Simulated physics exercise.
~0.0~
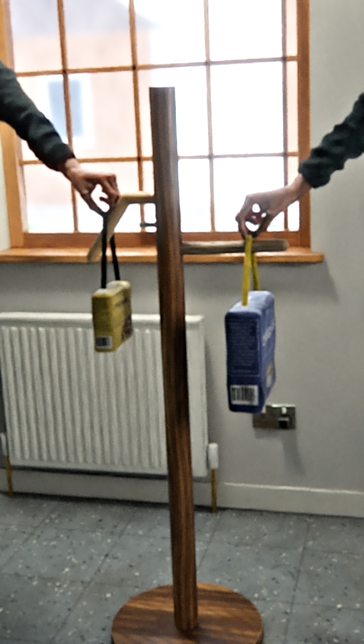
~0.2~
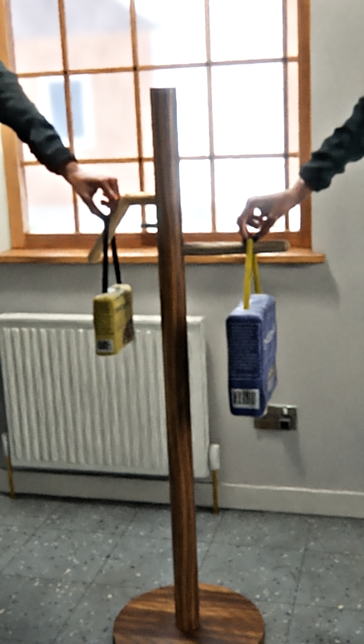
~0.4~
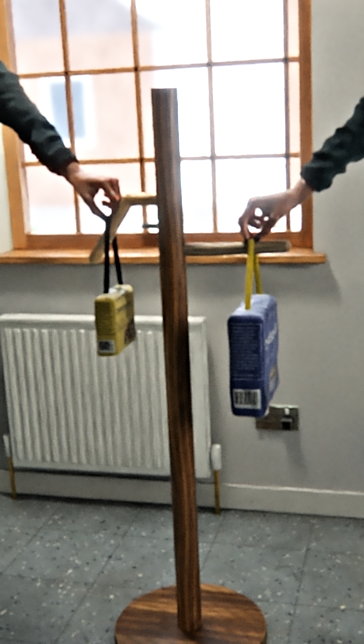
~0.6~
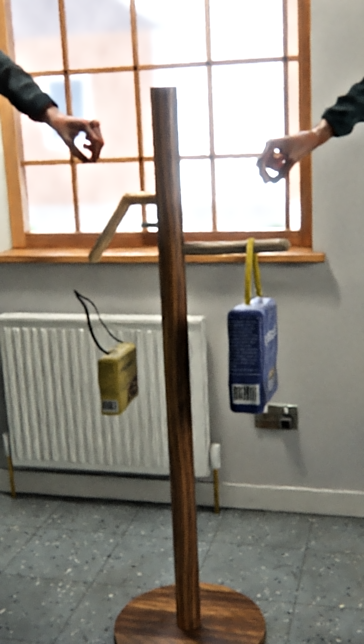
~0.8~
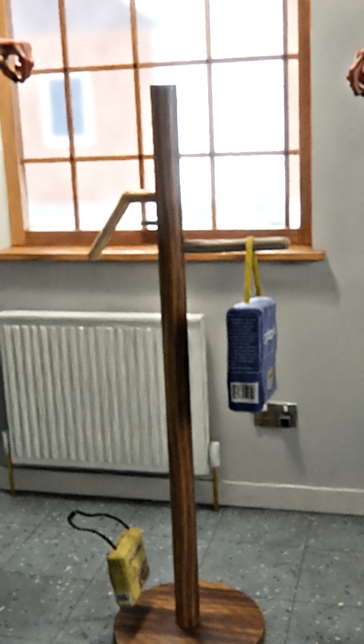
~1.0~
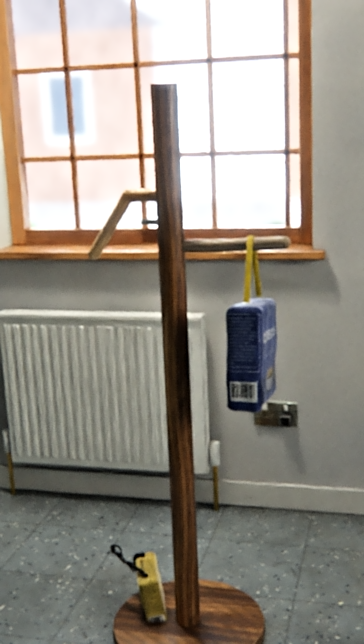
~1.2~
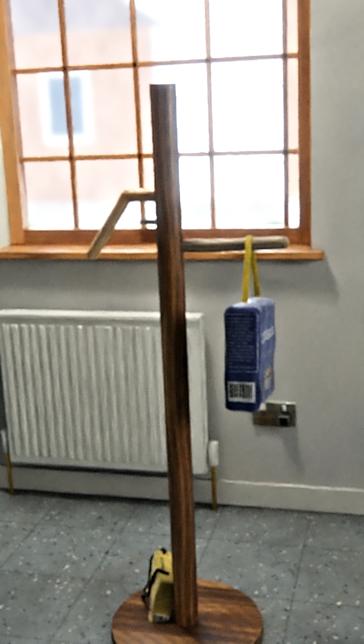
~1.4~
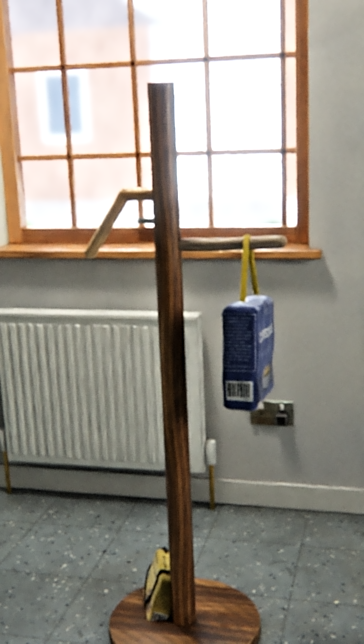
A dark wooden post on a round base stands in the middle of a room, seen from the front by a slightly swaying camera, with a white radiator and a wood-framed window behind. Two hands hold a small yellow pouch by a dark loop at the drooping left peg and a larger blue bag by a yellow loop at the level right peg. The hands let go and draw back out of view. The yellow pouch drops at once, tips over and shifts right towards the base. It ends leaning on the floor beside the post, while the blue bag stays hanging.
